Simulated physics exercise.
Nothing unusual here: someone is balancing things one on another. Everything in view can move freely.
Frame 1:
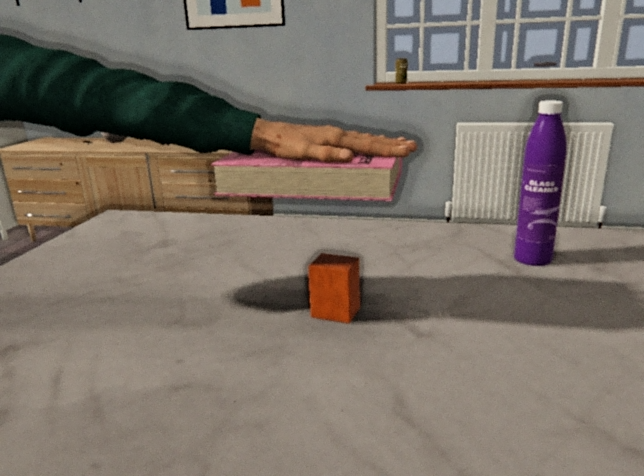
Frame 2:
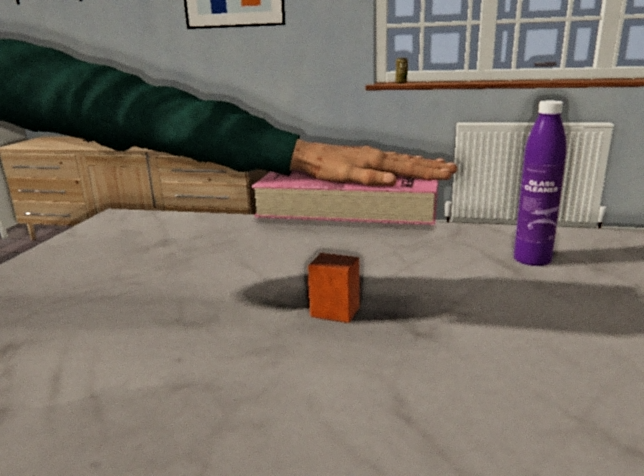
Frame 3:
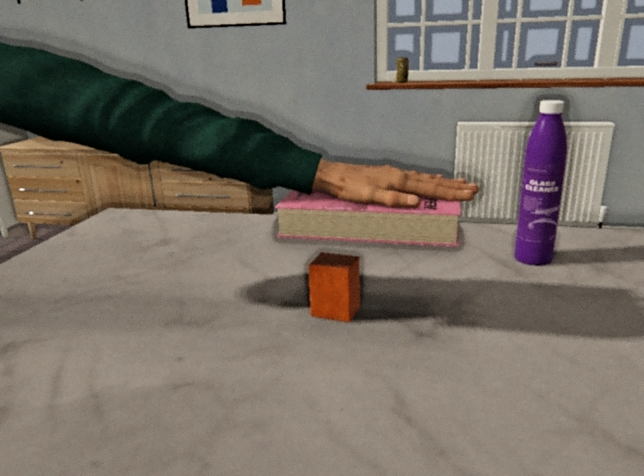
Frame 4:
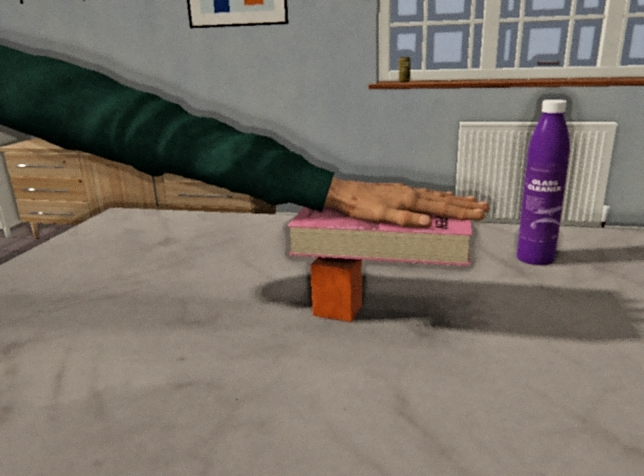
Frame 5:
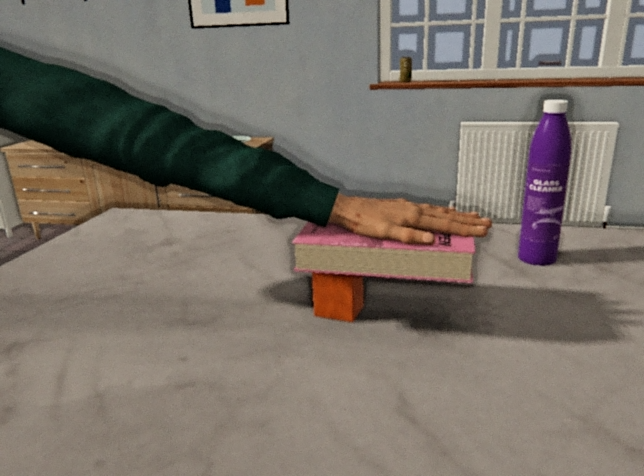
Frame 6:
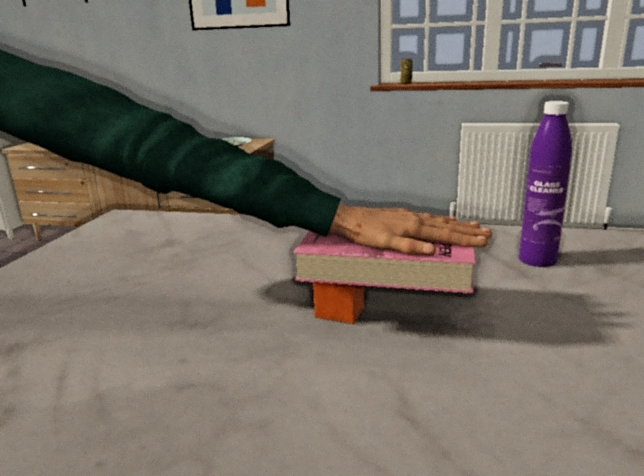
A hand lowers a pink book rightward onto a small orange block near a purple bottle.
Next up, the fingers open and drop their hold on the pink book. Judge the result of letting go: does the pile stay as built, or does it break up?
It doesn't stay intact.
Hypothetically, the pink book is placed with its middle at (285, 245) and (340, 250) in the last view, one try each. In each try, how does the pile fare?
Case A: It comes down; case B: It does not fall.
Then, 0.30 s after the last picture, pink book tipped 34° from how it was near (391, 266).
Then, 0.40 s after the last picture, pink book resting near (390, 265).
At rest, left askew, pink book and orange block; purple bottle in place. Seen from the same camera at the end, pink book near (392, 266). The pile loses its balance.
